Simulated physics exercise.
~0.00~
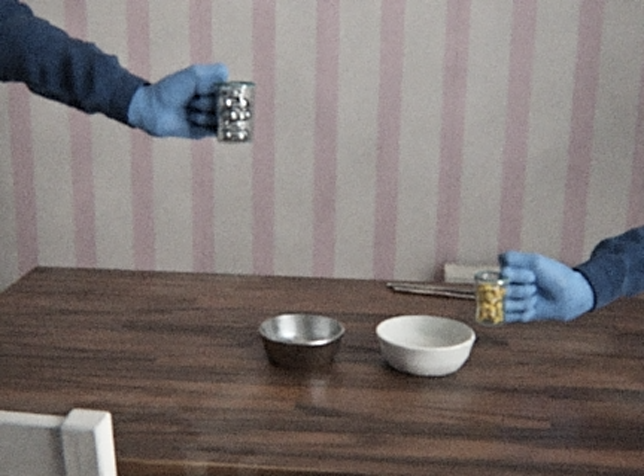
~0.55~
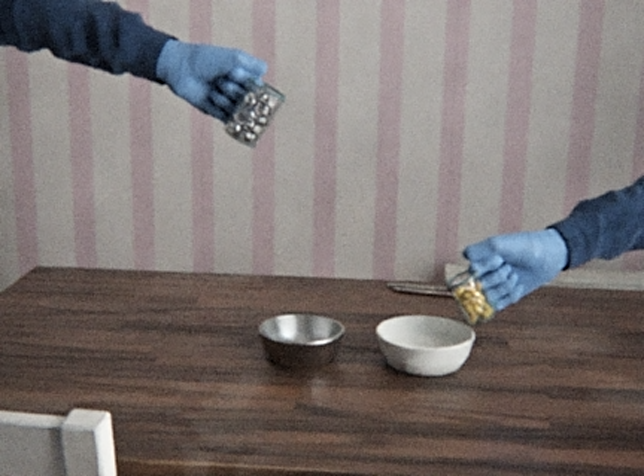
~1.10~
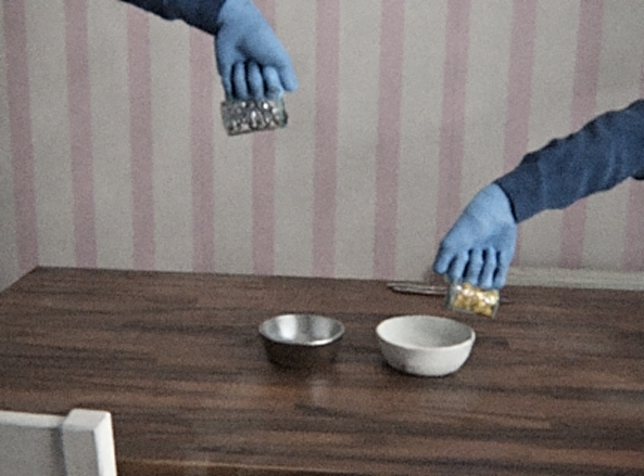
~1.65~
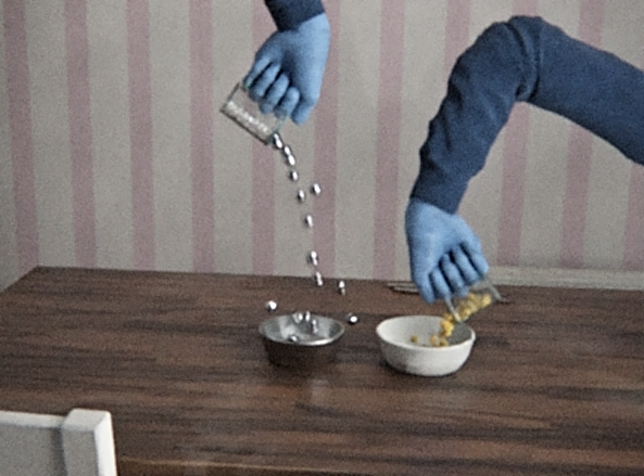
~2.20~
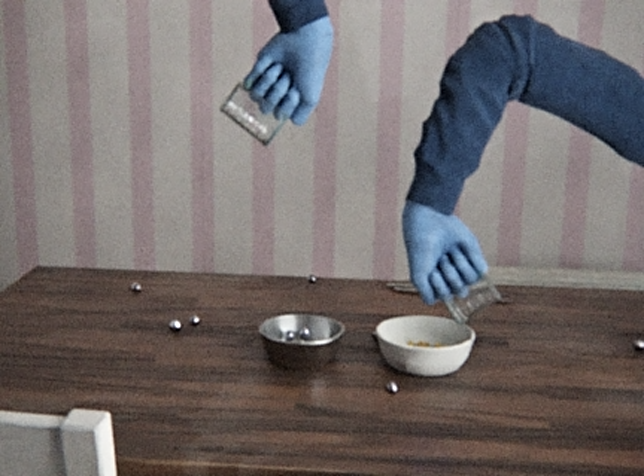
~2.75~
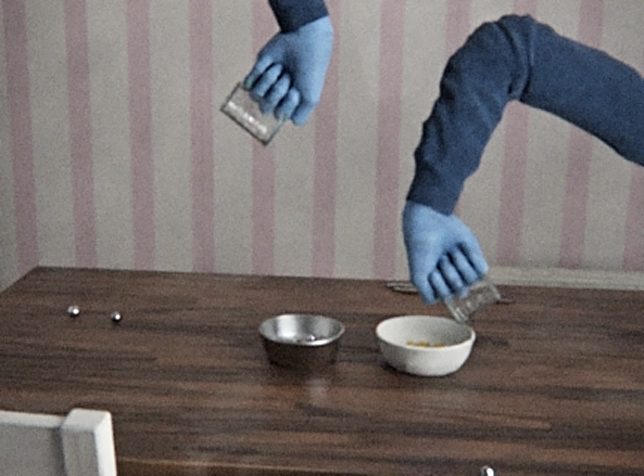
At first, two blue-gloved hands hold clear cups above a dark wooden table, the left one of silvery beads high up and the right one of yellow pieces low beside a white bowl. Both hands move inward and tilt their cups onto their sides, with nothing falling yet. Then the cups tip upside down, and the beads drop in a long stream toward the metal bowl, some bouncing out, while the yellow pieces slide into the white bowl. The beads scatter and roll across the table. Finally, a few beads remain in the metal bowl, while the yellow pieces all rest in theirs.
